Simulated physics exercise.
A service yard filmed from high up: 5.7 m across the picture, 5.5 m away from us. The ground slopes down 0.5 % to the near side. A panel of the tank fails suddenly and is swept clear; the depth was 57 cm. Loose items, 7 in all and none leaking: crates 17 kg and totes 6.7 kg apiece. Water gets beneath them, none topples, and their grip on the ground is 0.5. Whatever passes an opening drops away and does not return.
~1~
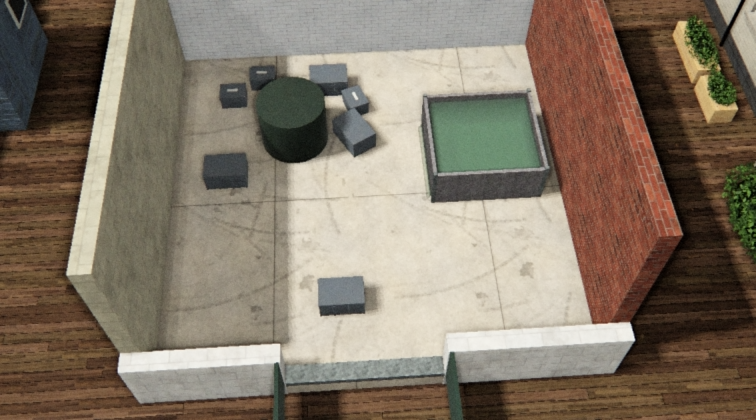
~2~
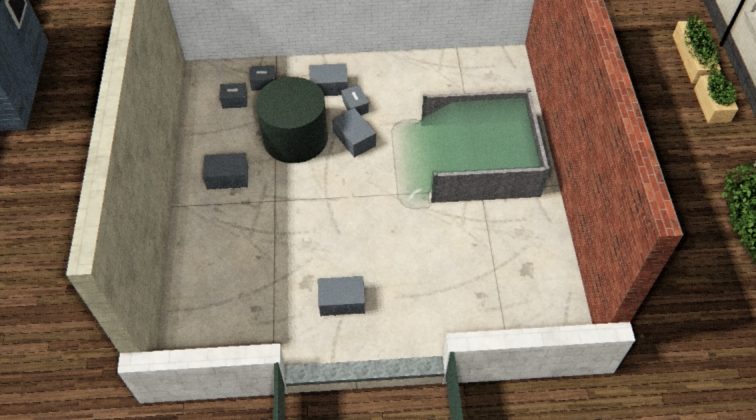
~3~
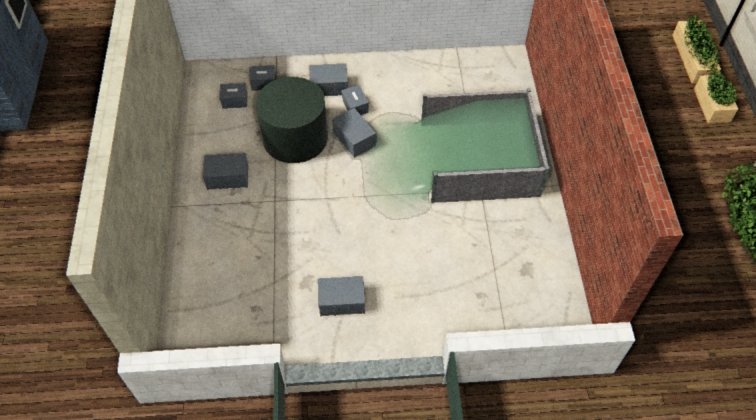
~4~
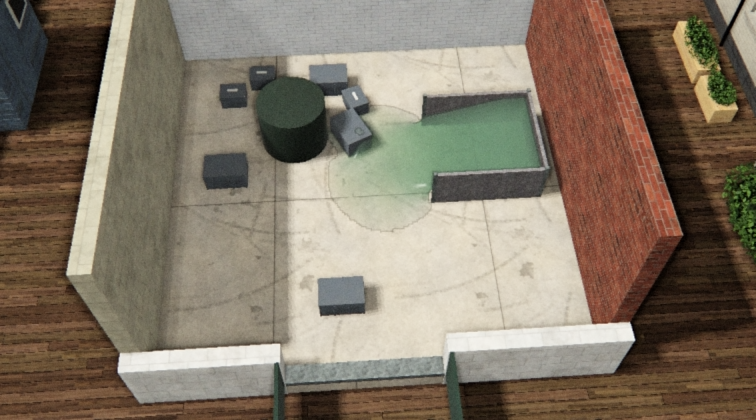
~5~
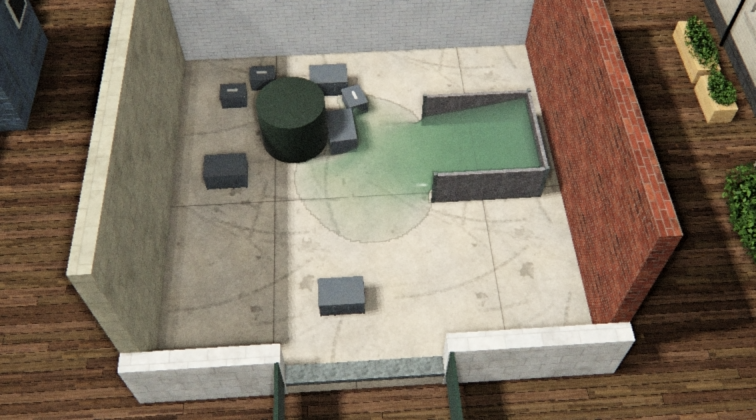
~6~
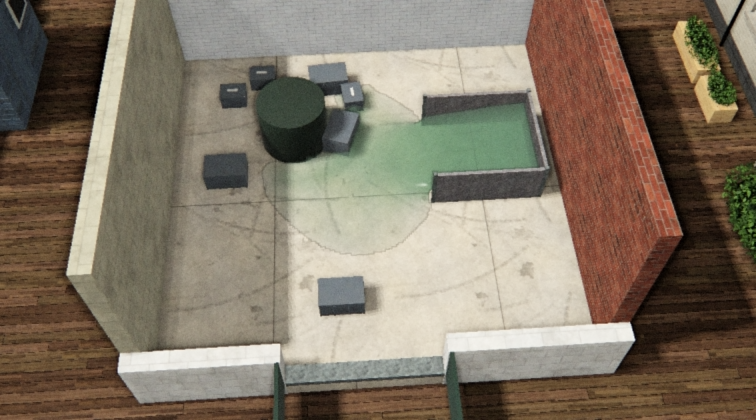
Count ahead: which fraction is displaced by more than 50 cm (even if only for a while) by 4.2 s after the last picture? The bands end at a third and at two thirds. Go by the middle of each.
It is two thirds or above.
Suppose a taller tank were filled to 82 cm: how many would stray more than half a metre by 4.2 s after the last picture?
In that case 7 of them.
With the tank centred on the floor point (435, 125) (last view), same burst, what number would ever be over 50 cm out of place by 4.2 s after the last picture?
Then 6.
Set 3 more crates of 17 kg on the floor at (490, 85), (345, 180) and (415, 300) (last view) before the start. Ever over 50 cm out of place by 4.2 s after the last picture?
In that order: Less, past it, less.
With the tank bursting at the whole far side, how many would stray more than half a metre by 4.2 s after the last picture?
In that case 5 of them.
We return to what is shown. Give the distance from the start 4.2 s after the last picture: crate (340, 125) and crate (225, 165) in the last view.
In turn: 120 cm, 60 cm.
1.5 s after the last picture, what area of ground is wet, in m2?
Some 18 m2.
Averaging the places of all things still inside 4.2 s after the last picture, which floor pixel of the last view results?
Near (317, 120).
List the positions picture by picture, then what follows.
The first frame shows a crate at (354, 126) rests on the ground; a tote at (355, 96), on the bottom; 2.0 m2 under water; 0 of 7 have shifted.
The second frame shows a crate at (354, 126), on the bottom; a tote at (355, 96) rests on the ground; 2.7 m2 under water; 0 of 7 have shifted.
The third frame shows a crate at (354, 126), on the bottom; a tote at (355, 96) rests on the ground; water covers 3.7 m2; 0 of 7 have shifted.
The fourth frame shows a crate at (351, 126) rests on the ground, 5 cm from its start; a tote at (355, 96), on the bottom; water covers 4.6 m2; 0 of 7 have shifted.
The fifth frame shows a crate at (341, 125) rests on the ground, 19 cm from its start; a tote at (355, 96) rests on the ground; water covers 5.7 m2; 1 of 7 have shifted.
The sixth frame shows a crate at (341, 126) rests on the ground, 20 cm from its start; a tote at (352, 92), on the bottom, 10 cm from its start; water covers 6.8 m2; 2 of 7 have shifted.
Then, 0.4 s after the last picture 0 of 7 are over 50 cm from their spots; 1 afloat.
Then, 1.5 s after the last picture 2 of 7 are over 50 cm from their spots; 1 afloat.
Then, 2.8 s after the last picture 5 of 7 are over 50 cm from their spots; 2 afloat.
Then, 4.2 s after the last picture 6 of 7 are over 50 cm from their spots, and 6 have been at some point; 2 afloat.
